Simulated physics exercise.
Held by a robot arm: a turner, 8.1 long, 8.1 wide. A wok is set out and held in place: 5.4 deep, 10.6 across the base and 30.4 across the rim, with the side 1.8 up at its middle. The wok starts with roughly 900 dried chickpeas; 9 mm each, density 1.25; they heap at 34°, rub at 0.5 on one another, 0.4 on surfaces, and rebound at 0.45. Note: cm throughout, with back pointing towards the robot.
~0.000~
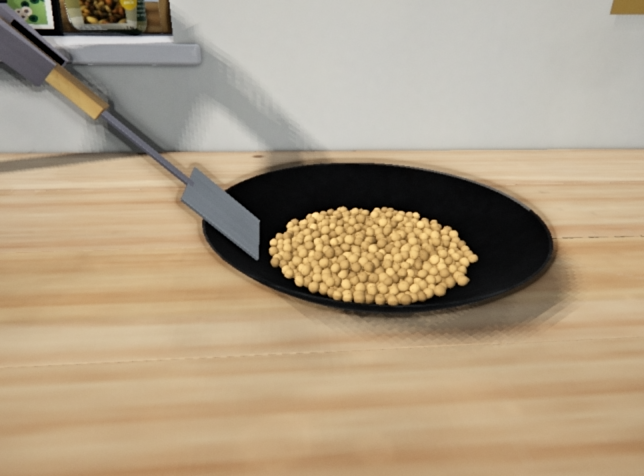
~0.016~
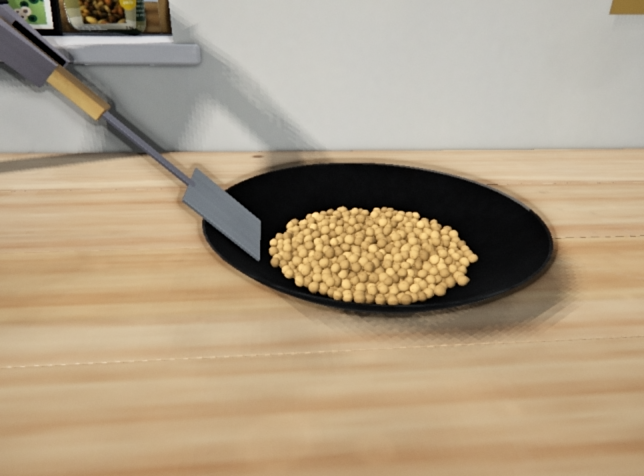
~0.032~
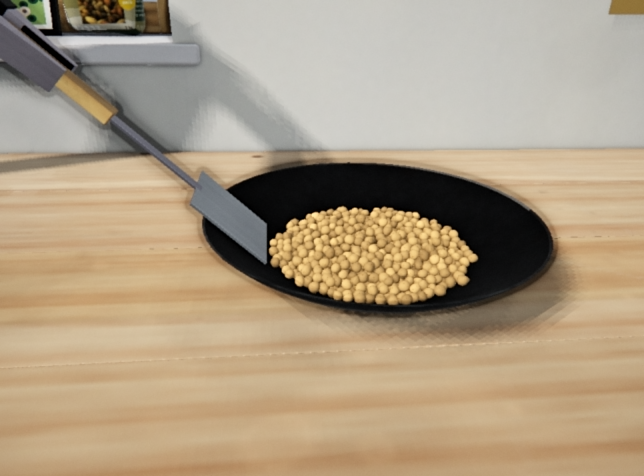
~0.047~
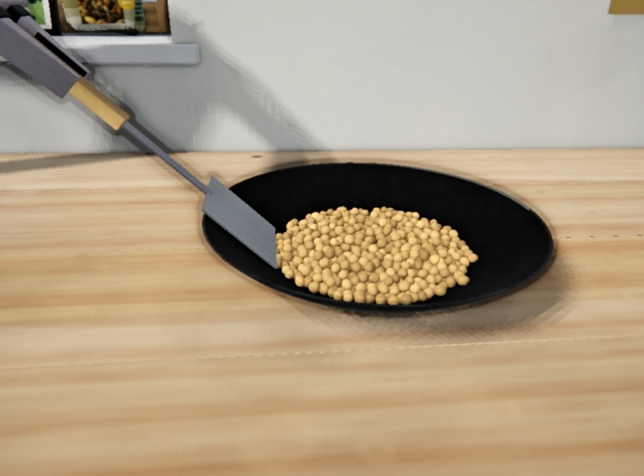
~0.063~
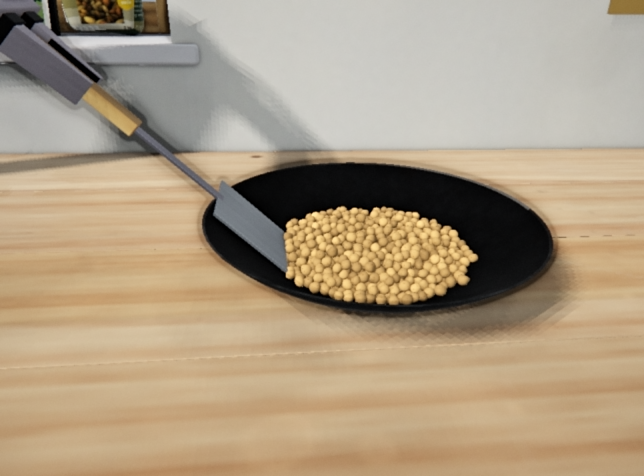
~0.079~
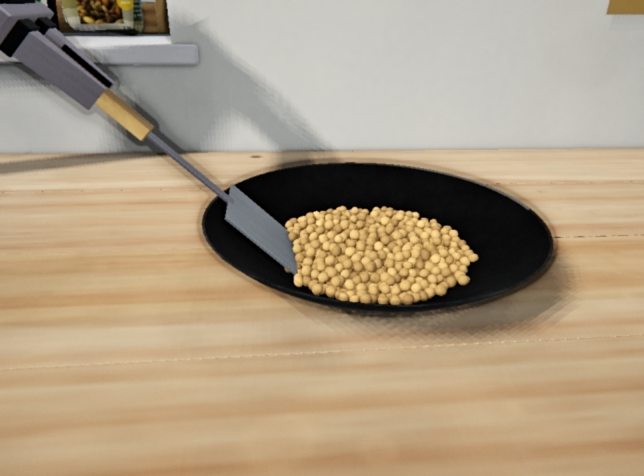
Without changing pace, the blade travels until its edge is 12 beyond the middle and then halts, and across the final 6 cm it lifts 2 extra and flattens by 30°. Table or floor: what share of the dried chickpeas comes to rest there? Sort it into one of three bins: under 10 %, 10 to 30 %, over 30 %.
Bin: 10 to 30 %.
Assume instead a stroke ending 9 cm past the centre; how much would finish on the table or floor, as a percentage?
0 %, roughly.
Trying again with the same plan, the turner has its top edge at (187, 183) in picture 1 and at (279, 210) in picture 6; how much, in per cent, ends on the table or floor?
About 45 per cent.
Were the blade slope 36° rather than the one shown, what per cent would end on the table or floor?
Near 20 %.
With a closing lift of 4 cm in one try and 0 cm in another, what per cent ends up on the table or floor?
Result: Approx. 20 % and 20 %, one try each.
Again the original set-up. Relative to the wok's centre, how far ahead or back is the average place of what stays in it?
Some 4.0 cm ahead of the centre.
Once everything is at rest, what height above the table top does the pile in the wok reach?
Height at rest: Roughly 6.0 cm.
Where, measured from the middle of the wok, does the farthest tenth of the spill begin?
About 30 cm.
After 0.21 s, sloping 44°, highest piece 4 above the table; 900 in the wok.
After 0.33 s, sloping 38°, highest piece 7 above the table; 900 in the wok.
After 0.60 s, sloping 14°, highest piece 7 above the table; 714 in the wok, 176 on the table or floor, 10 on the blade or in flight.
After 1.65 s, sloping 14°, highest piece 6 above the table; 711 in the wok, 189 on the table or floor.
In the end, 711 in the wok, 189 on the table or floor. That is 21 % on the table or floor.
